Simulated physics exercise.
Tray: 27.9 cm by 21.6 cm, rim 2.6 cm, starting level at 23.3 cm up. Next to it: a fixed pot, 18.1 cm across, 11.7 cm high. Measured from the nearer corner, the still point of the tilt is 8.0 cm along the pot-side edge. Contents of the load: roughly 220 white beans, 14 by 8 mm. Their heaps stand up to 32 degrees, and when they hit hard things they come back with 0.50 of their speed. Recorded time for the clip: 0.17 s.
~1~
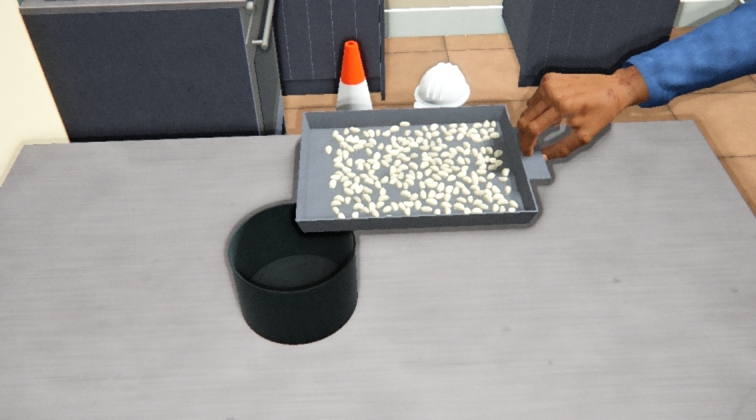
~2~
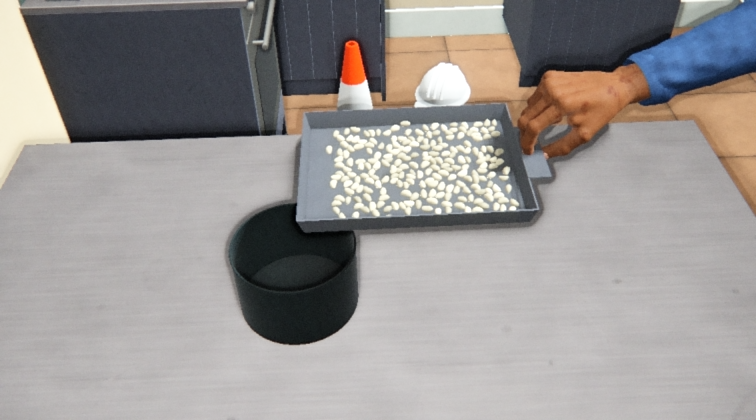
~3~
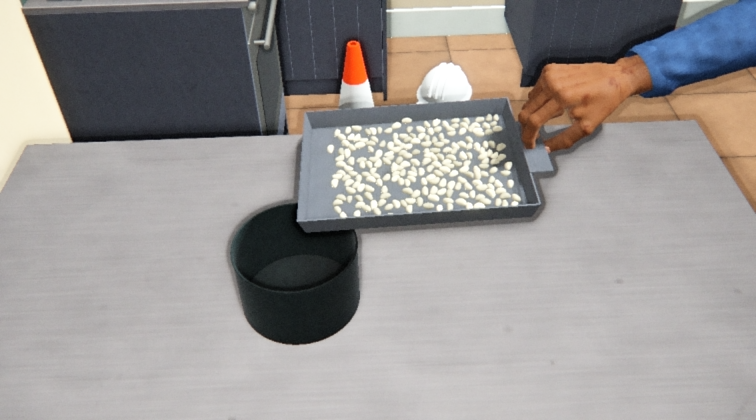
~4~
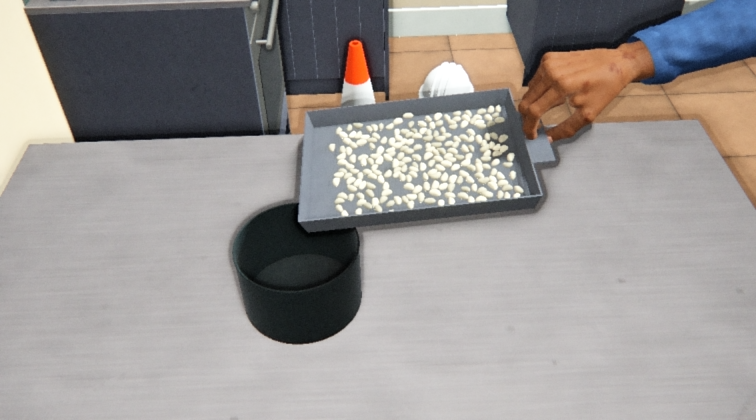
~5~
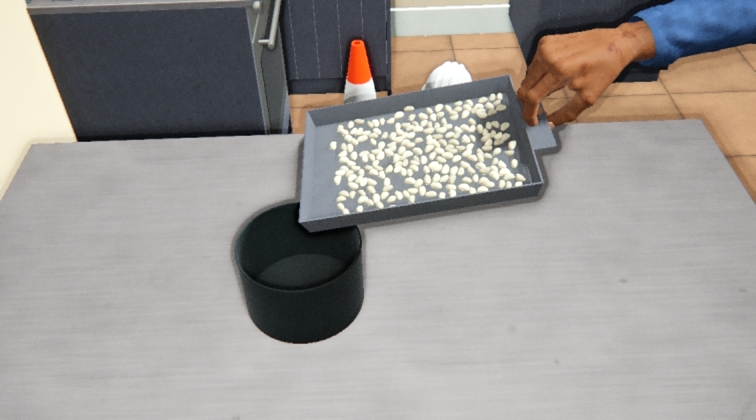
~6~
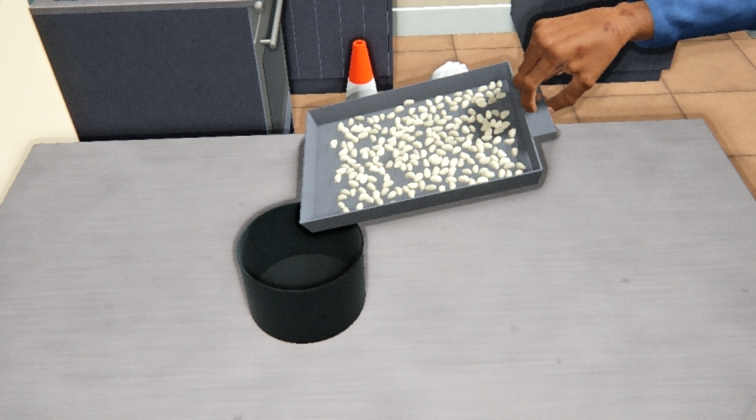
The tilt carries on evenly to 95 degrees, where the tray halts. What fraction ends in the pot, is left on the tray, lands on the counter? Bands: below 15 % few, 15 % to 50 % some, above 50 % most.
Result: Pot: Most, tray: Few, counter: Some.
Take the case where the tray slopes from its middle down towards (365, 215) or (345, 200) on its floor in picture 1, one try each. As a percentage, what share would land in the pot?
Roughly 20 per cent on the first try and 25 per cent on the second.
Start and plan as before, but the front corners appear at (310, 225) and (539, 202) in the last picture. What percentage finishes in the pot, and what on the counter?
Per cent by place - pot 25, counter 75.
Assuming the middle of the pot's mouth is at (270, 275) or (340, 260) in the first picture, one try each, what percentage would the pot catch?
The shares would be near 75 and 10 per cent respectively.
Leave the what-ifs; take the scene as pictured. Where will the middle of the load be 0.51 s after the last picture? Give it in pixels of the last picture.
Close to pixel (289, 186).
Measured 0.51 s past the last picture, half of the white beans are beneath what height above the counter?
Roughly 24 cm.
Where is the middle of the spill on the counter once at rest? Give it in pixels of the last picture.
Around (172, 350).
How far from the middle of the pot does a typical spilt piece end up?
I'd say around 26 centimetres.
Then, 0.30 s after the last picture, tilt 53 degrees; the tray holds 100 %, the pot 0 %.
Then, 0.51 s after the last picture, tilt 81 degrees; the tray holds 70 %, the pot 0 %.
Then, 0.83 s after the last picture, tilt 95 degrees; the tray holds 5 %, the pot 50 %.
In the end, pot 60 %, tray 0 %, counter 40 %.
